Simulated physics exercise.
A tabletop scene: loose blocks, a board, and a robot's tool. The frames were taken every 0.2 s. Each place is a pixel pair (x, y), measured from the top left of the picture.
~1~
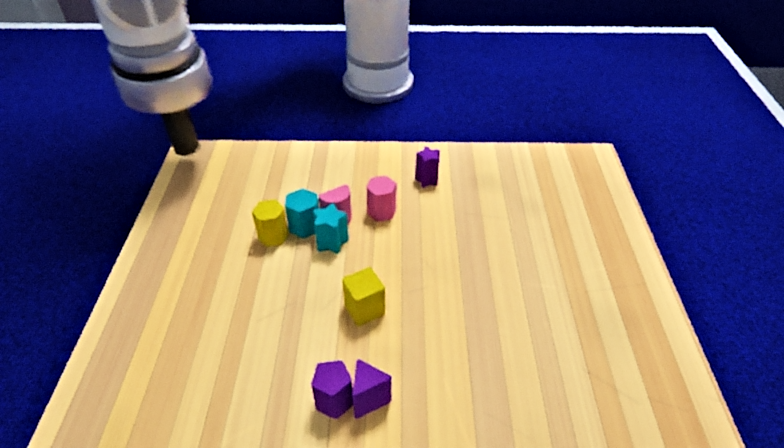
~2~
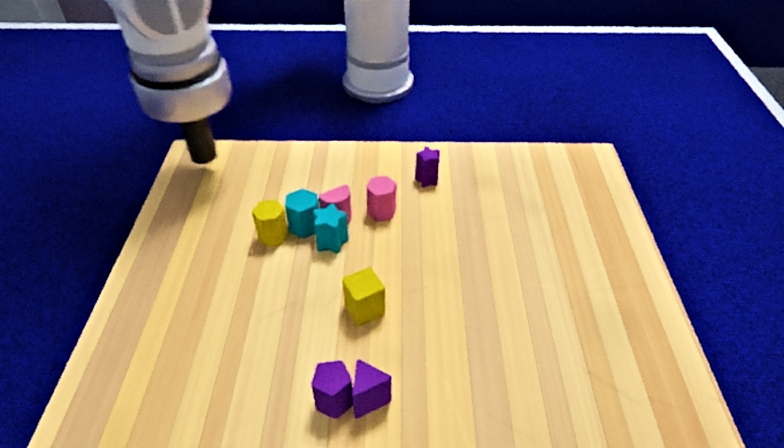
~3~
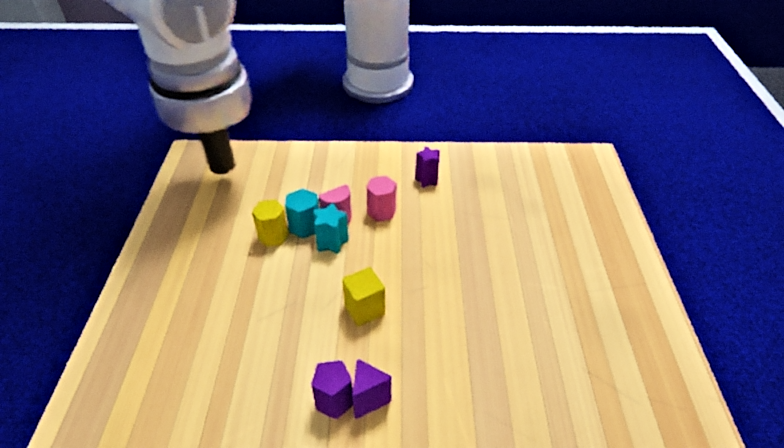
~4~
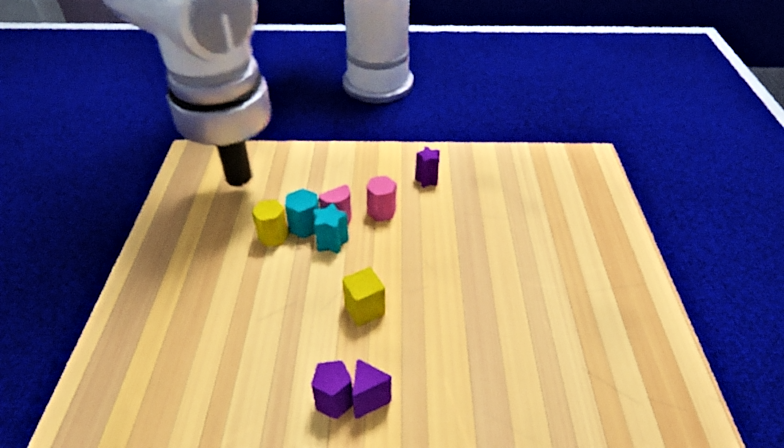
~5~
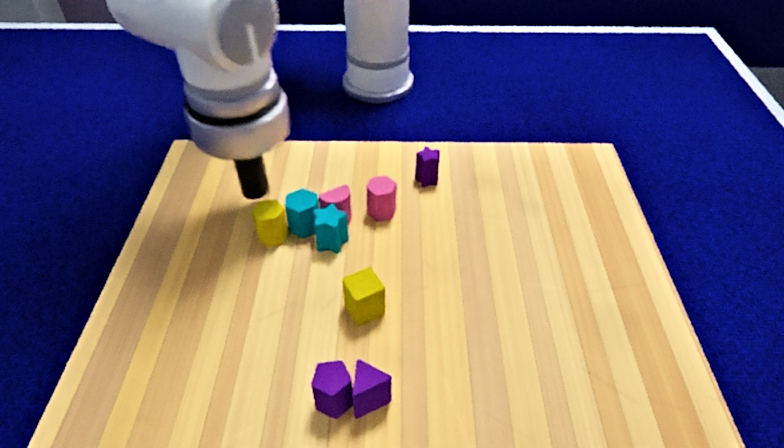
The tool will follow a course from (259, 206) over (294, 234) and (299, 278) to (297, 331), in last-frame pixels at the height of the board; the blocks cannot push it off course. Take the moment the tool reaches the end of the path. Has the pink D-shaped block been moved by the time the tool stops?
I'd say yes.
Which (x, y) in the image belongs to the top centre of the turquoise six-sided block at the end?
Located at (324, 215).
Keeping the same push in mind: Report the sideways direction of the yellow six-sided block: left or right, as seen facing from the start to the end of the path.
It heads right.
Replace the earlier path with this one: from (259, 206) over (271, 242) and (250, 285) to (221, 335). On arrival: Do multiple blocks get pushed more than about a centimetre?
I'd say no.
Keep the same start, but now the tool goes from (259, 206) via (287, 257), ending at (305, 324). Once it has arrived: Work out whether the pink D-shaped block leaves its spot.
By the last moment of the path, the pink D-shaped block has stayed put.
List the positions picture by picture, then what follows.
In the first picture, lower end of the tool at (187, 149), tops of blocks, yellow six-sided block at (268, 209), turquoise six-sided block at (301, 199), turquoise star block at (329, 215), pink D-shaped block at (336, 194).
In the second picture, tool at (205, 157), blocks as before.
In the third picture, tool at (223, 167), blocks as before.
In the fourth picture, tool at (240, 178), blocks as before.
In the fifth picture, tool at (256, 191), yellow six-sided block at (268, 209), turquoise six-sided block at (301, 199), turquoise star block at (329, 215), pink D-shaped block at (336, 194).
The first path, step by step. One third of the way, tool at (291, 220); yellow six-sided block at (271, 227), turned 55° clockwise; turquoise six-sided block at (321, 209), turned 35° anticlockwise; turquoise star block at (341, 224), turned 25° anticlockwise; pink D-shaped block at (348, 194), turned 15° anticlockwise.
Two thirds of the way, tool at (296, 264); yellow six-sided block at (261, 253); turquoise six-sided block at (324, 215), turned 80° anticlockwise; turquoise star block at (349, 227), turned 30° anticlockwise; pink D-shaped block at (348, 194), turned 15° anticlockwise.
At the end, tool at (294, 317); yellow six-sided block at (261, 255), turned 195° clockwise; turquoise six-sided block at (324, 215), turned 80° anticlockwise; turquoise star block at (349, 227), turned 30° anticlockwise; pink D-shaped block at (348, 194), turned 15° anticlockwise.
